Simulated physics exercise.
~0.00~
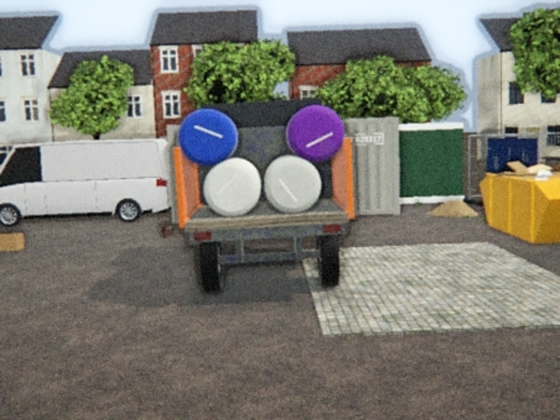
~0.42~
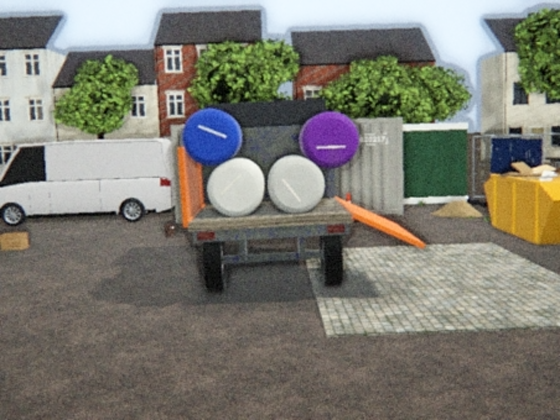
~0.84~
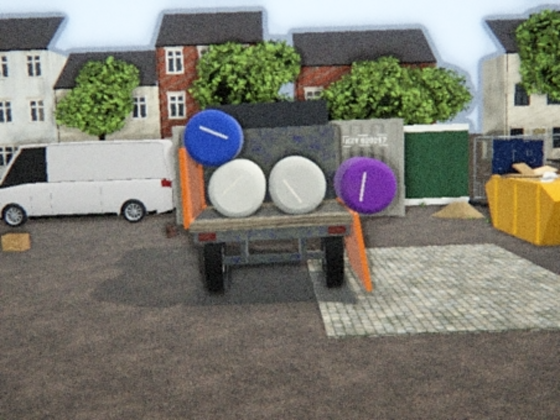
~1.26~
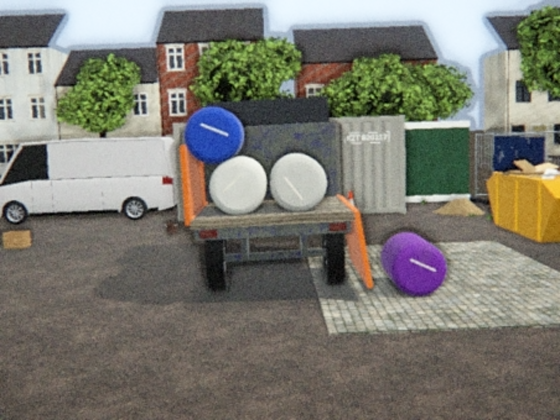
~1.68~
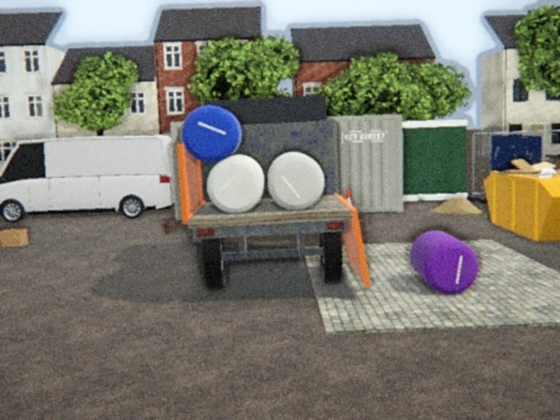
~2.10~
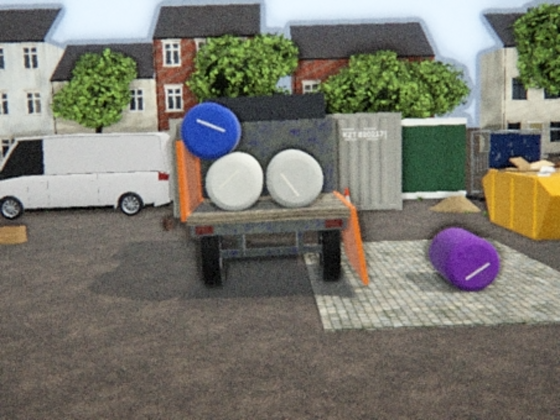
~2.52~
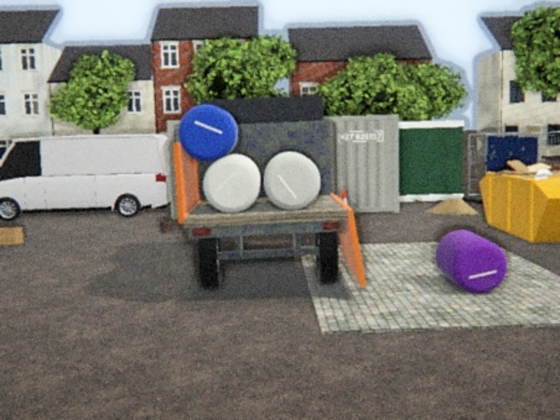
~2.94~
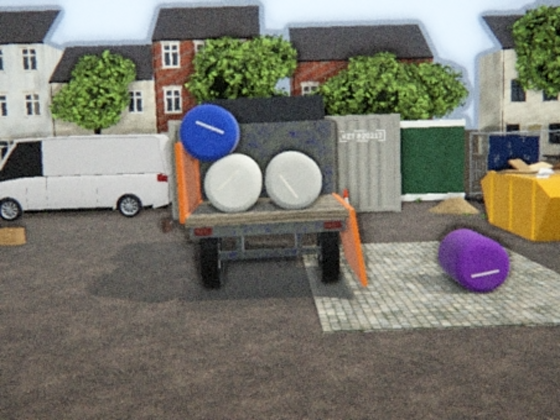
Flatbed trailer dropping its right side board, purple bale rolling off onto paving and settling while blue stays atop white ones.
